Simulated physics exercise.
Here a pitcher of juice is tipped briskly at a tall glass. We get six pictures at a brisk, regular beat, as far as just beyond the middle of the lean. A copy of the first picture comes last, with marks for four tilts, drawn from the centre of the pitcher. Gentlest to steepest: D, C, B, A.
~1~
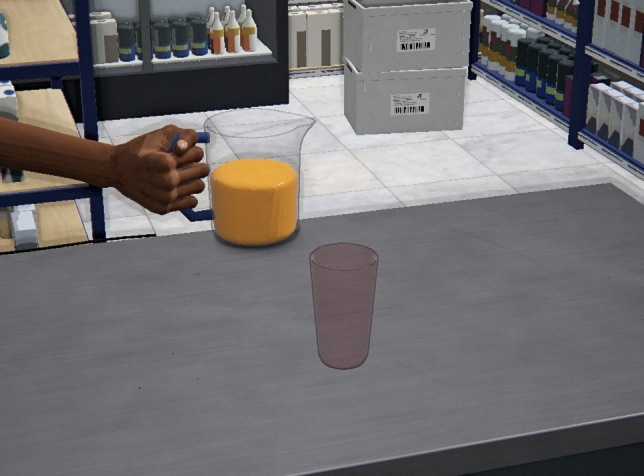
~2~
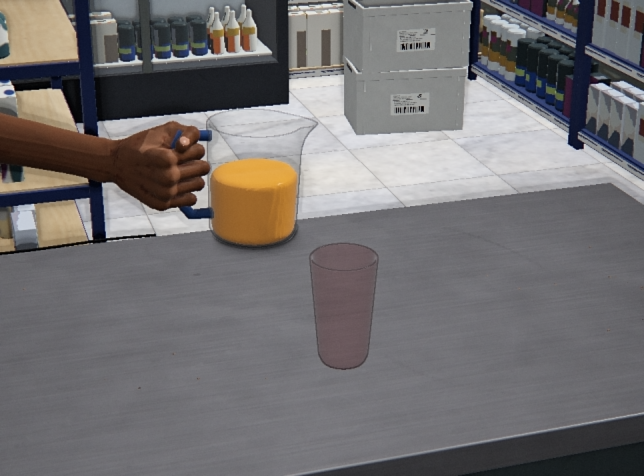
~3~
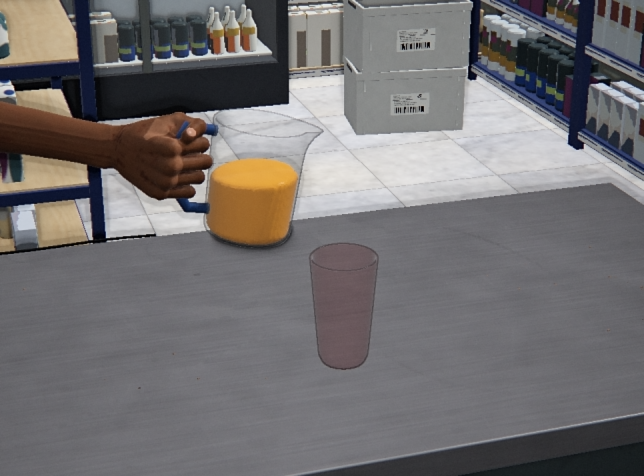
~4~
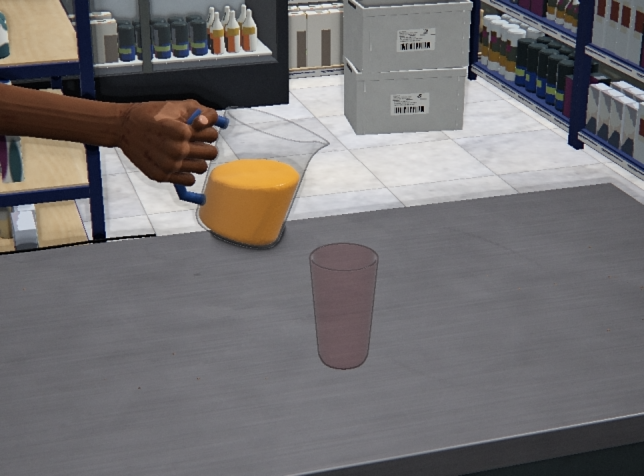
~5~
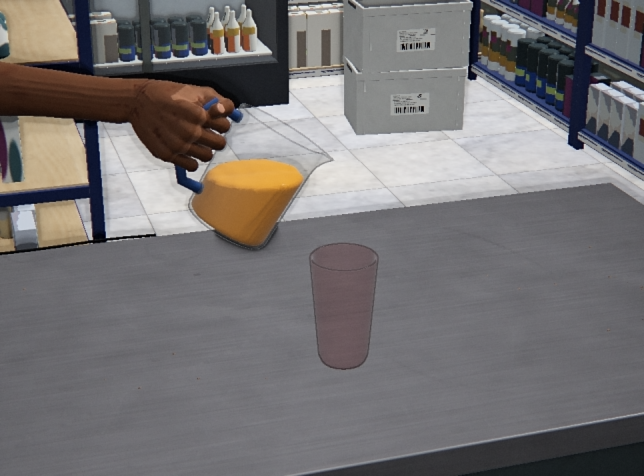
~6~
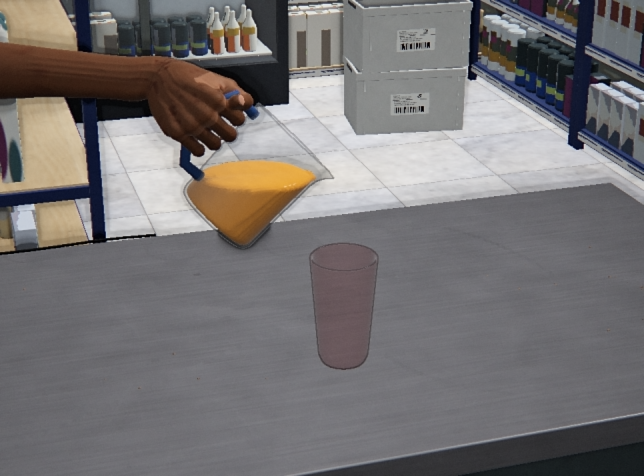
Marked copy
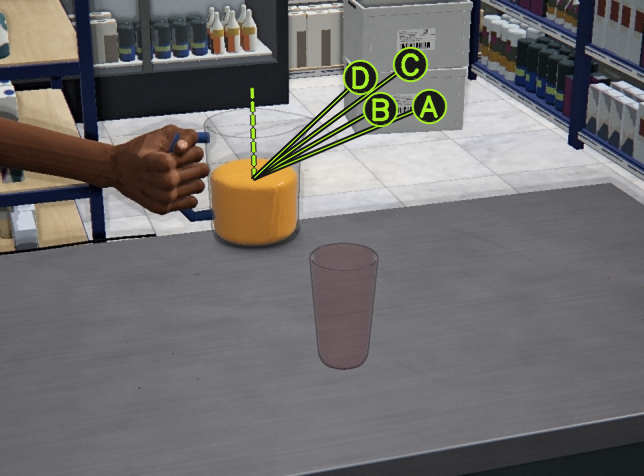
A hand on the left gripped a clear pitcher of orange juice by its blue handle and tilted it steadily rightward toward an empty tall glass on the gray counter, with no juice leaving the pitcher.
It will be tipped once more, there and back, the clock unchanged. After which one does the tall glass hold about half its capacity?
Use mark A.
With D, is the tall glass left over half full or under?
Under.
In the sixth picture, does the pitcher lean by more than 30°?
Yes, it does.
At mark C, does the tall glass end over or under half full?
Under half.
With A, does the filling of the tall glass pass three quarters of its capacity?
No, less.
On the marked copy, A at (413, 111); B at (364, 115); C at (396, 73); D at (348, 90).
For mark A, the tall glass ends with about 51 % of what it can hold; 3 % of the juice is spilt.
For mark B, the tall glass ends with about 30 % of what it can hold; 4 % of the juice is spilt.
For mark C, the tall glass ends with about 14 % of what it can hold; 3 % of the juice is spilt.
For mark D, the tall glass ends with about 6 % of what it can hold.
